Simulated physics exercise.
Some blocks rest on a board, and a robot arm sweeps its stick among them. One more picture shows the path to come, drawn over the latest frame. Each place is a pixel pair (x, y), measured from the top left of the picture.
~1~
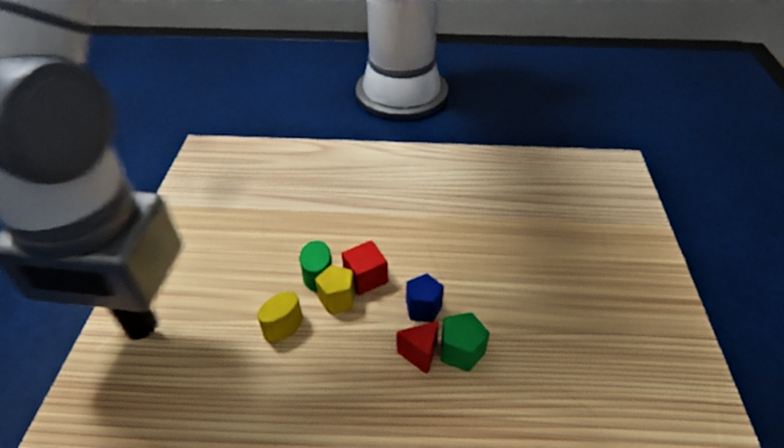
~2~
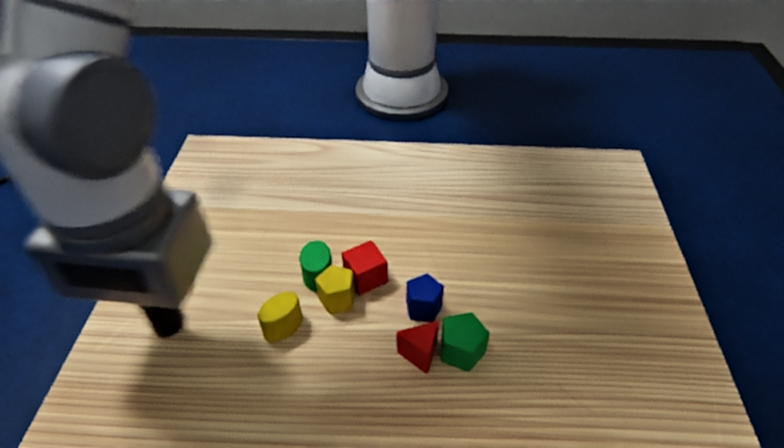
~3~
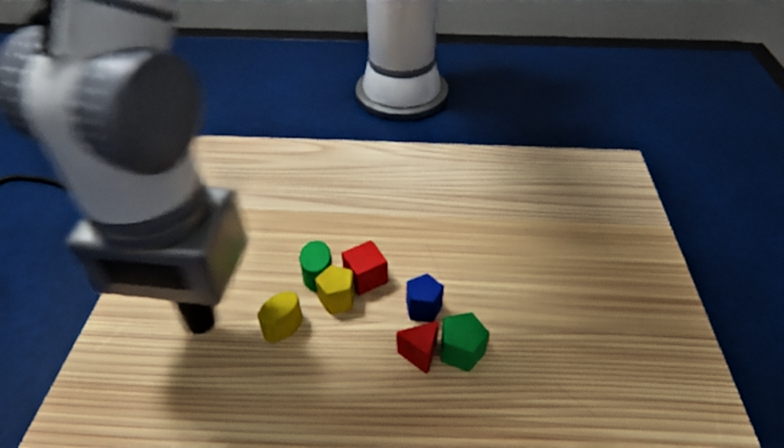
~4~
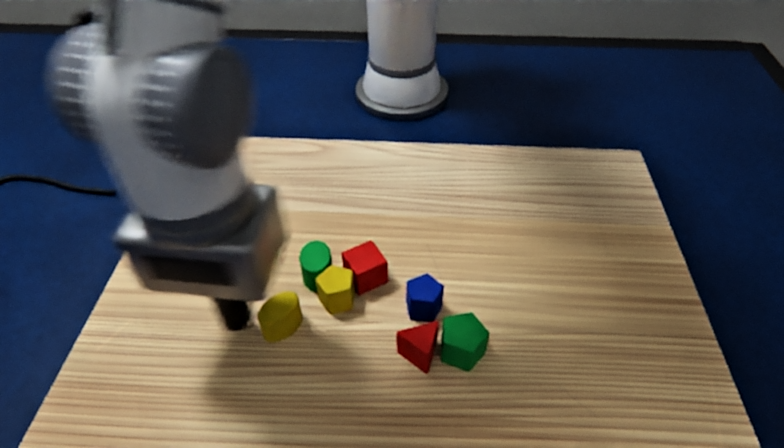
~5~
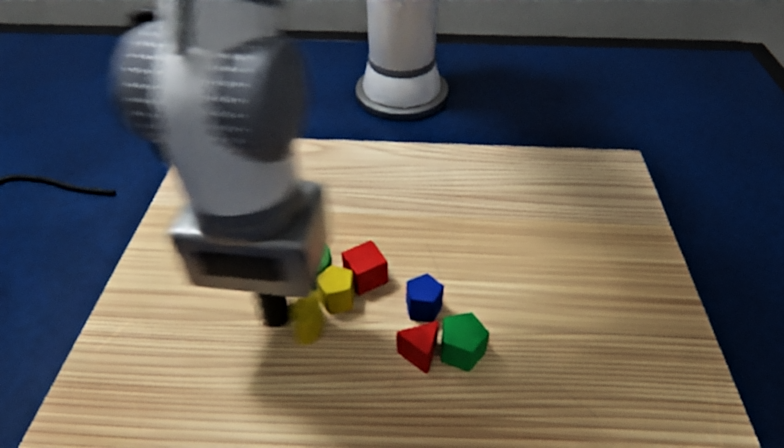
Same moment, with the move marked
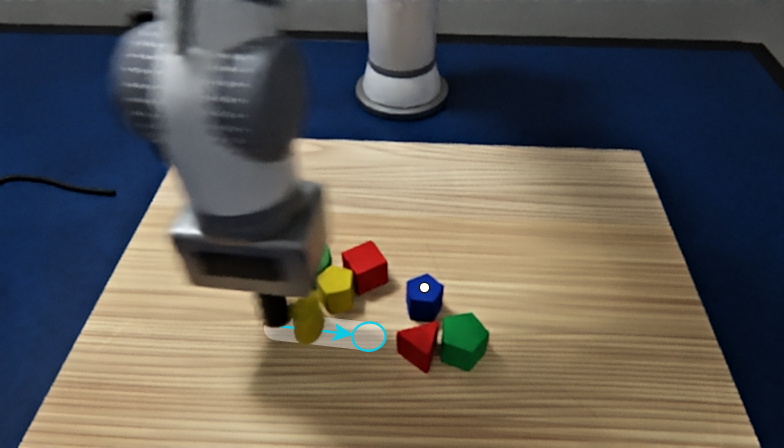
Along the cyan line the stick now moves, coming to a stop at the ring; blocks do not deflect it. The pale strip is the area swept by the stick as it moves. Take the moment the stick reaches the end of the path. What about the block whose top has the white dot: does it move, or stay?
The block whose top has the white dot will stay where it stands.
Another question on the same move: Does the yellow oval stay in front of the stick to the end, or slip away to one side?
Kept ahead.
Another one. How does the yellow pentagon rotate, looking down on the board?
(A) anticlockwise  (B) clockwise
Letter A.
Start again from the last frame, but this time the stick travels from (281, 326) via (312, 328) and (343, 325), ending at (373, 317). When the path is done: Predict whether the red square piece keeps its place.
The red square piece will not stay where it is.
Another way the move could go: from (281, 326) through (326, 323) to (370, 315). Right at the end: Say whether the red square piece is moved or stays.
In the end it has been moved.
Path on the board, in a line from (281, 326) to (369, 336); the dot is on the blue pentagon.
On the path given first. Halfway along, stick at (324, 320); yellow oval at (354, 315), turned 15° anticlockwise; yellow pentagon at (344, 279), turned 40° anticlockwise.
At the end, stick at (368, 325); yellow oval at (398, 325), turned 15° clockwise; yellow pentagon at (344, 279), turned 40° anticlockwise; red triangle at (429, 339), turned 15° anticlockwise; blue pentagon in place.
